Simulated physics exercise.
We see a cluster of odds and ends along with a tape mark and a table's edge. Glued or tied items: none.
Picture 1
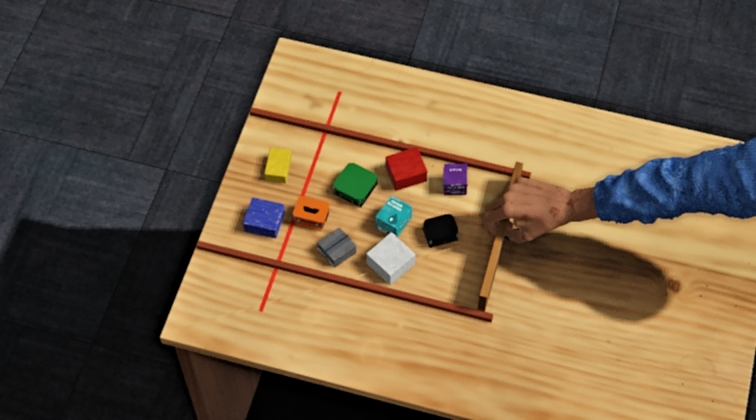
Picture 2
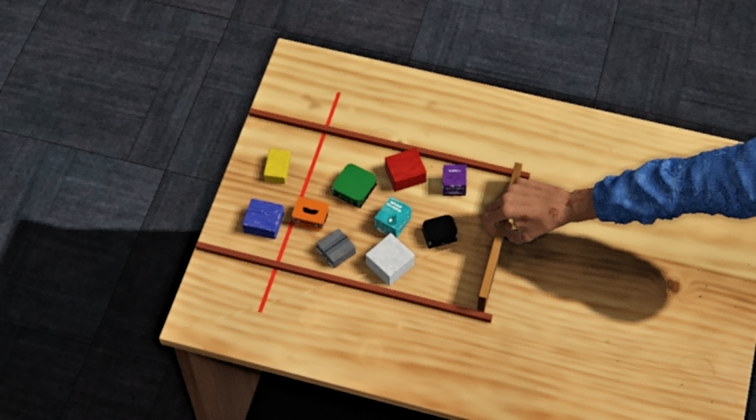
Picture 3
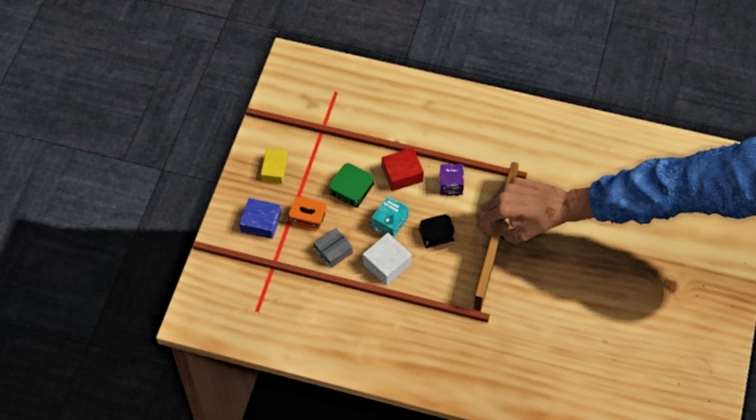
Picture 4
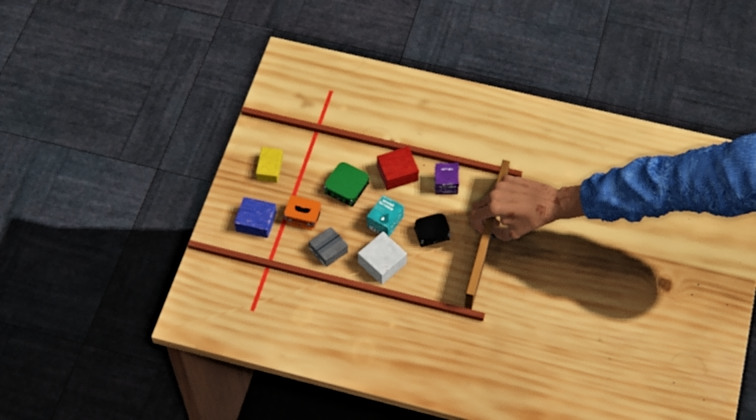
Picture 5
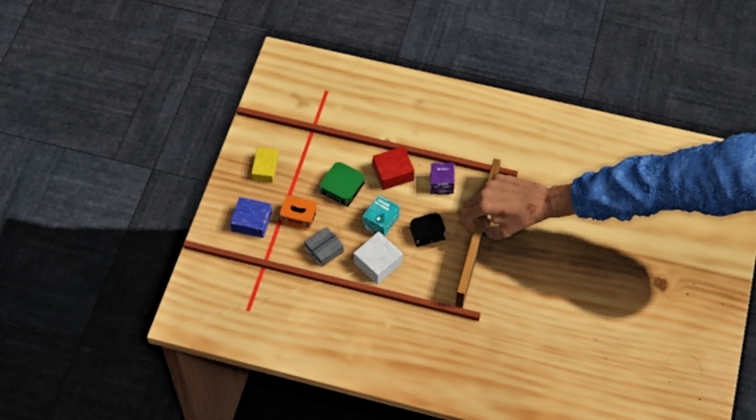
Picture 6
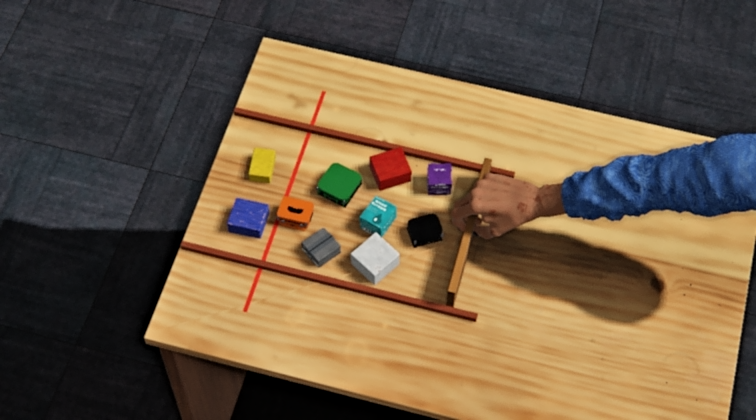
A hand slides a wooden board slightly left along two rails while the colourful blocks stay still.
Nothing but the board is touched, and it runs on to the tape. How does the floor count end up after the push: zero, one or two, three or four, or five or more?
The floor count ends at one or two.
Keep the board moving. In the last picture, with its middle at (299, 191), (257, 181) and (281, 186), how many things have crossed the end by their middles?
Over the end: 0, 4, 2.
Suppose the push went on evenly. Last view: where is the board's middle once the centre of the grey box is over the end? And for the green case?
Its middle is about (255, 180) and about (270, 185).
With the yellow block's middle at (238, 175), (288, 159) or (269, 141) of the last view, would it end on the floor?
Try one it is not knocked off; try two it is not knocked off; try three it is not knocked off.
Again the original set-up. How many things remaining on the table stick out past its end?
Counting them gives 2.
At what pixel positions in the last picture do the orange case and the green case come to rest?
About (218, 203), and the other about (233, 152).
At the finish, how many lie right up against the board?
It adds up to 3.
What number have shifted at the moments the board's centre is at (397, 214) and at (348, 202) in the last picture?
First 6 and then 10.
Soon after, none off yet; yellow block at rest near (262, 165); blue block at rest near (248, 218); orange case at rest near (296, 214).
Then, none off yet; yellow block moved a little near (253, 161); blue block moved a little near (233, 220); orange case moved about its own width near (266, 209).
At rest, the number that fall off is one or two; fallen, yellow block.
